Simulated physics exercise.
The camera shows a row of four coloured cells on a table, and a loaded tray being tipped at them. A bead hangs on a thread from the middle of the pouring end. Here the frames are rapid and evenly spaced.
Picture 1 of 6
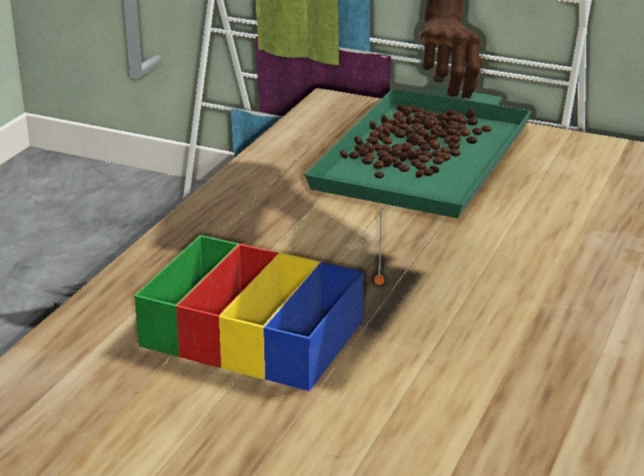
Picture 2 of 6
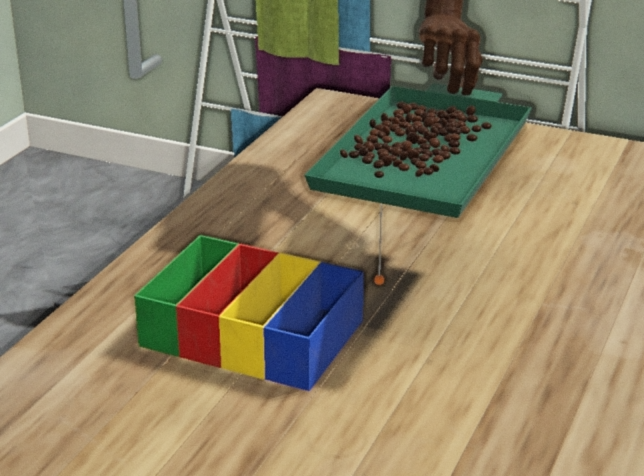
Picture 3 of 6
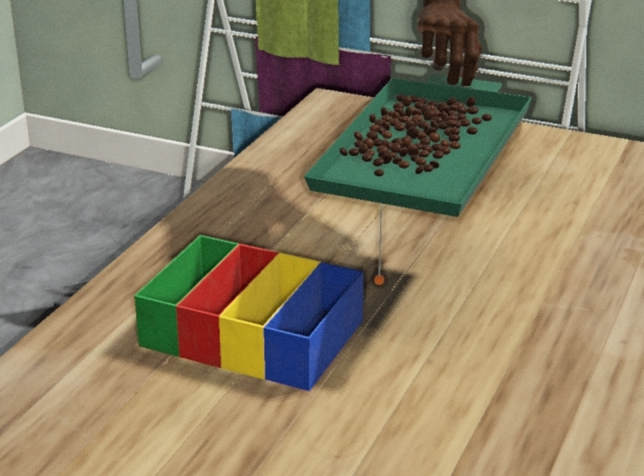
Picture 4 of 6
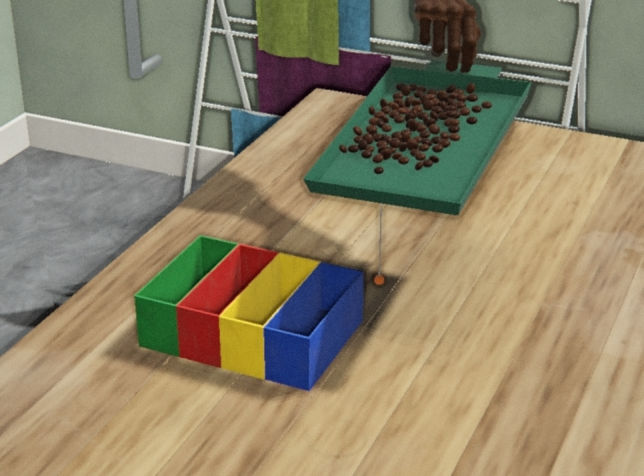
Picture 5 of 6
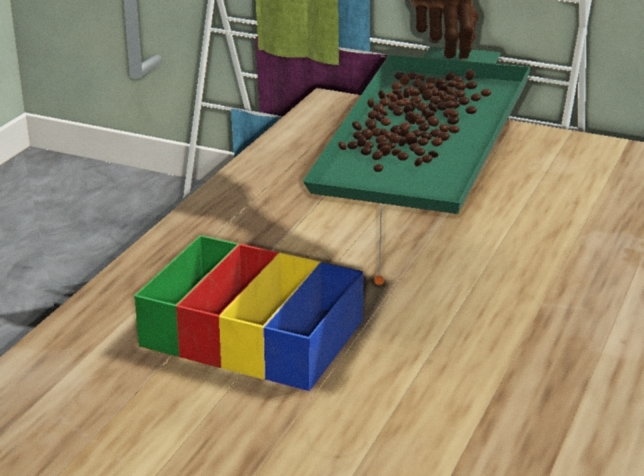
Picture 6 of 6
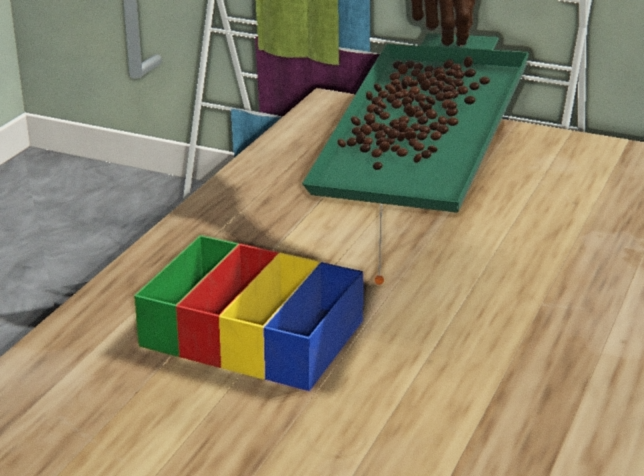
A hand raising the far end of a green tray of brown chocolate drops above a table with four coloured cells.
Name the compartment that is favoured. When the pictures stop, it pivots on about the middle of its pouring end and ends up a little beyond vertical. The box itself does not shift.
Blue.
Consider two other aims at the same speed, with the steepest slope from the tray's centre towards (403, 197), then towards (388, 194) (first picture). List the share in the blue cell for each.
First heading roughly 20 %, second roughly 30 %.
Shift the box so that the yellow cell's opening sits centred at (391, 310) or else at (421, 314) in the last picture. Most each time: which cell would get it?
For the first position it is green, and for the second it is the cell in green.
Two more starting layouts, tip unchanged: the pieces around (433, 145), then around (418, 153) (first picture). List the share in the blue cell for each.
From the first start you get 50 in a hundred, from the second 50 in a hundred.
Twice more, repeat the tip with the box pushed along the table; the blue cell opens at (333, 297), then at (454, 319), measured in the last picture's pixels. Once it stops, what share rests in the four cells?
First 90 %, then 80 %.
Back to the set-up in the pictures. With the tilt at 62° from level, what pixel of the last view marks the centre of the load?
Somewhere about (337, 184).
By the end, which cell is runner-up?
The answer is the cell in yellow.
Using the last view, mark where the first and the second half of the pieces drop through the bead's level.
I'd say close to (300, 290) at first and close to (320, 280) later on.
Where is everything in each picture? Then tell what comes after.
Corners of the pouring end (311, 173) and (459, 202), level; middle of the load (418, 140), flat chocolate drops; bead on its thread (379, 280); green cell (157, 321); red cell (199, 332); yellow cell (242, 343); blue cell (287, 354), in the first picture.
Corners of the pouring end (310, 174) and (459, 202), level; middle of the load (418, 139), in the second picture.
Corners of the pouring end (310, 175) and (458, 201), tipped barely, lowest at the left corner; middle of the load (418, 133), in the third picture.
Corners of the pouring end (309, 177) and (457, 200), tipped a little, lowest at the left corner; middle of the load (418, 125), in the fourth picture.
Corners of the pouring end (308, 179) and (456, 199), tipped a little, lowest at the left corner; middle of the load (417, 117), in the fifth picture.
Corners of the pouring end (308, 181) and (455, 198), tipped clearly, lowest at the left corner; middle of the load (416, 110); green cell (157, 321); red cell (199, 332); yellow cell (242, 343); blue cell (287, 354), in the sixth picture.
Just after the last frame, tray tipped steeply; the larger part on the tray; just a few in the blue cell; roughly a quarter falling or outside the box.
A moment on, tray tipped past a quarter turn; about a tenth on the tray; roughly half in the blue cell; roughly a quarter in the yellow cell; just a few in the red cell; roughly a quarter falling or outside the box.
Further on, tray tipped past a quarter turn; roughly two thirds in the blue cell; roughly a quarter in the yellow cell; just a few in the red cell; roughly a quarter falling or outside the box.
When it is over, tray tipped past a quarter turn; roughly two thirds in the blue cell; roughly a quarter in the yellow cell; just a few in the red cell; not one in the green cell; roughly a quarter outside the box.
